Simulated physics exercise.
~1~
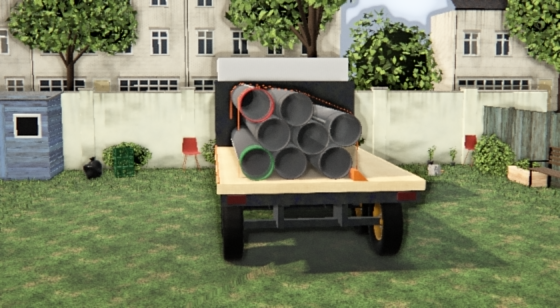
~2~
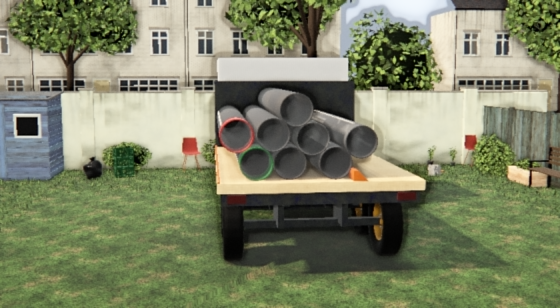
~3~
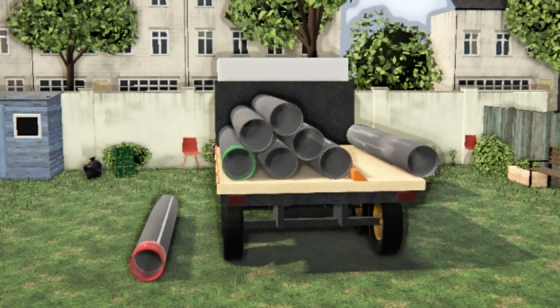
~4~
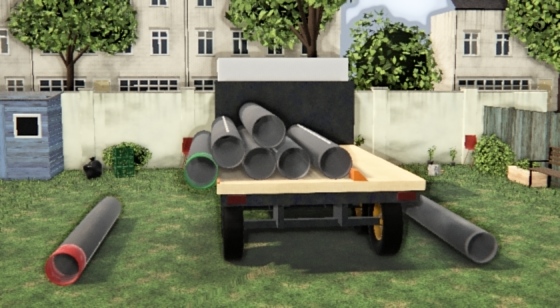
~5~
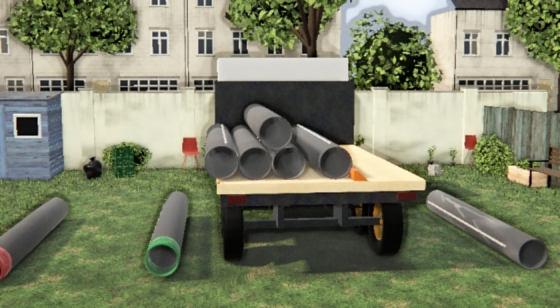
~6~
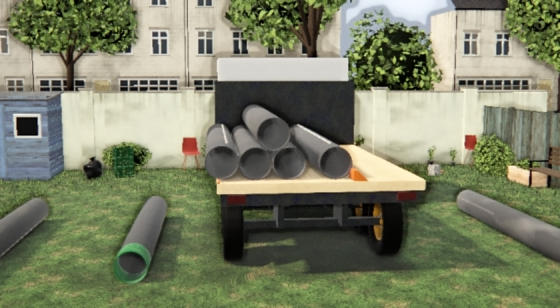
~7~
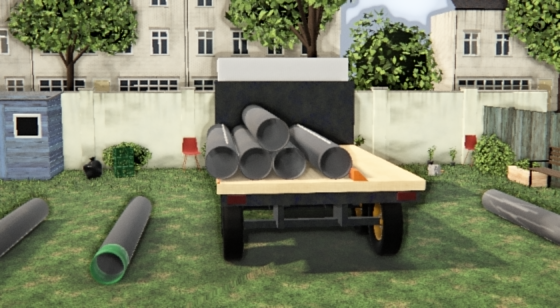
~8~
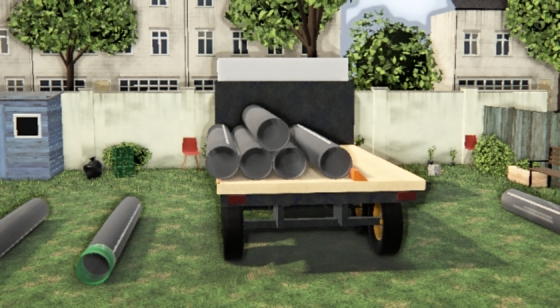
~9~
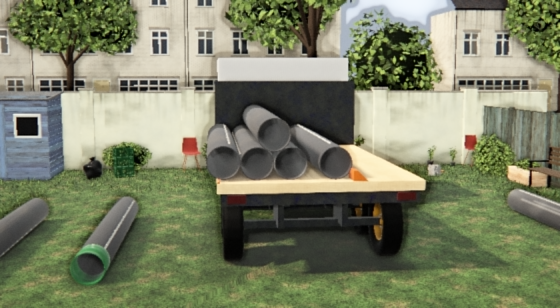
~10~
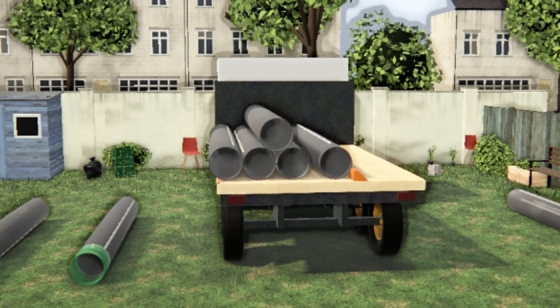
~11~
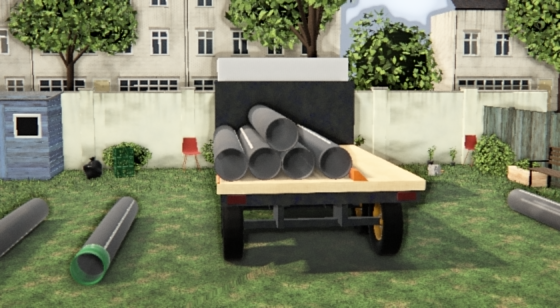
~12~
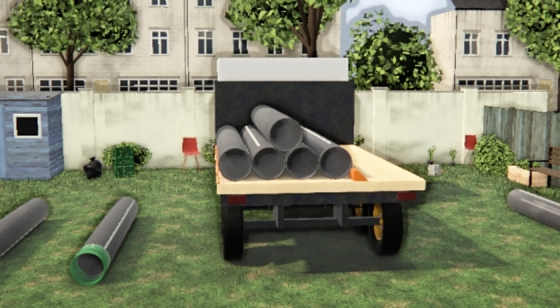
A flatbed lorry stands on grass, seen from its tail end, with a pale wall, trees and houses behind and a small blue shed at left. Grey pipes are stacked on its deck, one rimmed red and another green on the left side of the pile. The stack loosens, and the red-rimmed pipe drops off the left side while a plain grey one rolls off the right. The green-rimmed pipe follows over the left edge. The fallen pipes roll outward across the lawn and stop, two at left and one at far right, while the rest shift slightly and stay aboard.
